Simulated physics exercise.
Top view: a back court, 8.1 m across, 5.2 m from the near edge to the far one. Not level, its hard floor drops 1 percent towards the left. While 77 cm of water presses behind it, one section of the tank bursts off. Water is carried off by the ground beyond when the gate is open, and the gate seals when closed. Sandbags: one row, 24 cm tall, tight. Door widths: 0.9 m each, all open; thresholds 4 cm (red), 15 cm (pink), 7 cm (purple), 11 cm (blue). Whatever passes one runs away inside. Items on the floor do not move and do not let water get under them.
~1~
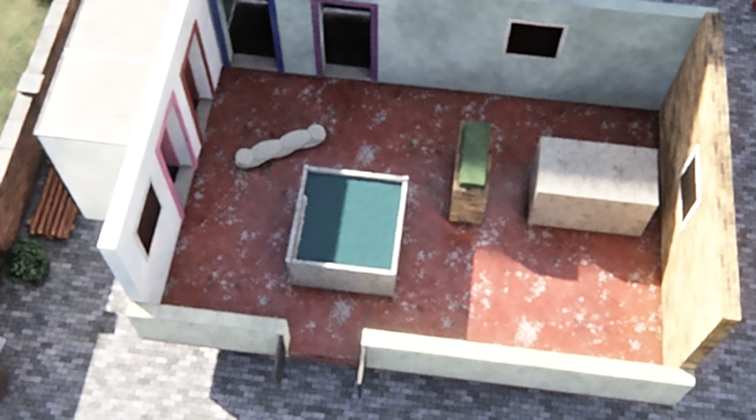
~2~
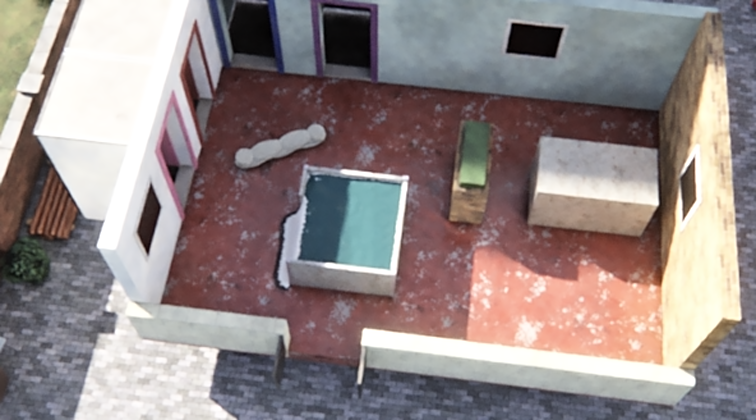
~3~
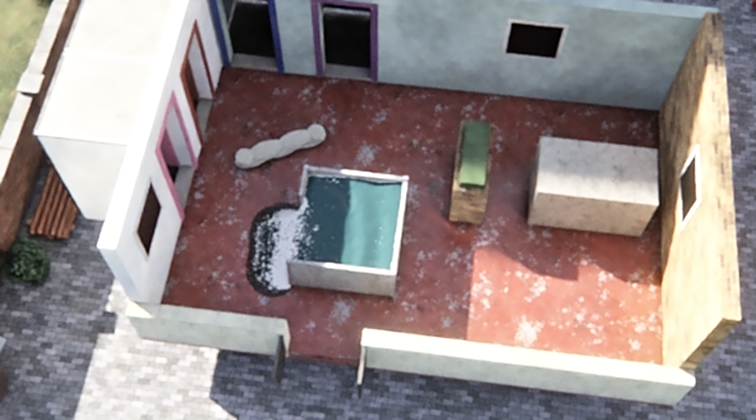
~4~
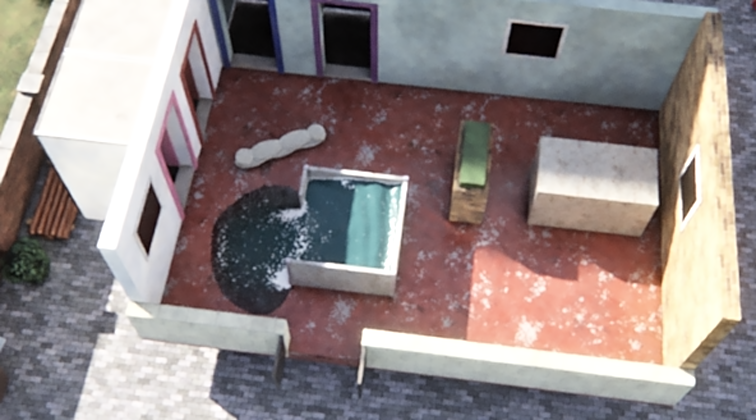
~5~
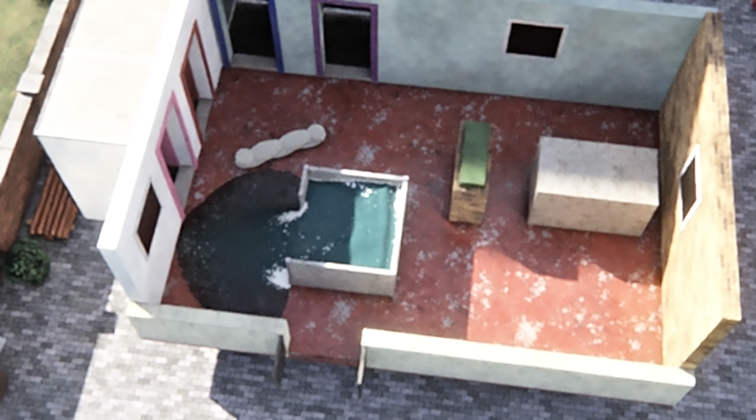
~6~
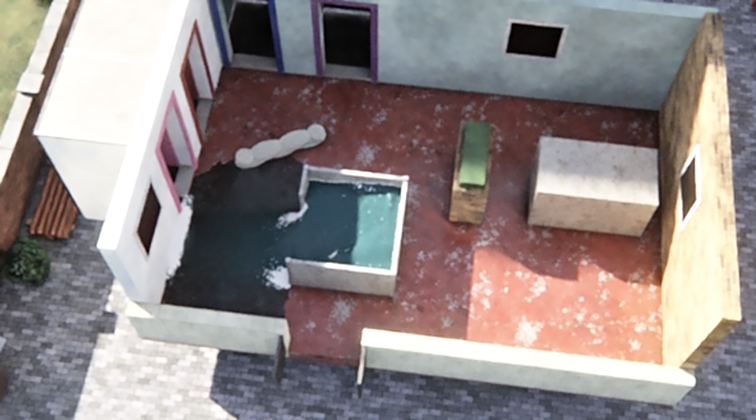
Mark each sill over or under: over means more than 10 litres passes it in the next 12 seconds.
Red door - over; pink door - over; purple door - under; blue door - over.
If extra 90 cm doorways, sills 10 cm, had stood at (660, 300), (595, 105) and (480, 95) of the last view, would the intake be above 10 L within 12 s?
In that order: Short of it, short of it, short of it.
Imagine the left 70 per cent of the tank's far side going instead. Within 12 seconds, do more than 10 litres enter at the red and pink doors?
Compared with that limit, red goes higher while pink falls short.
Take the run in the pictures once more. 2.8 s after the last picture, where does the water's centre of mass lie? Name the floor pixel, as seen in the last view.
The water's centre sits at about (270, 228).
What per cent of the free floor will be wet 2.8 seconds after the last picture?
I'd guess around 40 %.
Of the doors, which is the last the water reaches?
The answer is the purple door.
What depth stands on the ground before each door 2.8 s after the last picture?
Door by door in cm, red shows 11, pink shows 20, purple shows 7, blue shows 24.
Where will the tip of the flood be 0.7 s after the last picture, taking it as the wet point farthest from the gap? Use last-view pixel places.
Around (213, 102).
Then, 0.7 s after the last picture water covers 20 % of the floor and is deepest (61 cm) near (157, 321); red door 5 cm at the sill, 0 L in, pink door 31 cm at the sill, 34 L in, purple door not reached, blue door not reached.
Then, 1.5 s after the last picture water covers 25 % of the floor and is deepest (36 cm) near (157, 321); red door 8 cm at the sill, 3 L in, pink door 27 cm at the sill, 91 L in, purple door not reached, blue door 12 cm at the sill, 0 L in.
Then, 2.8 s after the last picture water covers 40 % of the floor and is deepest (26 cm) near (222, 70); red door 11 cm at the sill, 13 L in, pink door 20 cm at the sill, 127 L in, purple door 7 cm at the sill, 0 L in, blue door 24 cm at the sill, 33 L in.
Then, 6.3 s after the last picture water covers 85 % of the floor and is deepest (12 cm) near (215, 94); red door 6 cm at the sill, 52 L in, pink door 10 cm at the sill, 137 L in, purple door 5 cm at the sill, 0 L in, blue door 11 cm at the sill, 112 L in.
Then, 11.3 s after the last picture water covers 95 % of the floor and is deepest (8 cm) near (558, 163); red door 7 cm at the sill, 76 L in, pink door 6 cm at the sill, 137 L in, purple door 4 cm at the sill, 0 L in, blue door 6 cm at the sill, 113 L in.
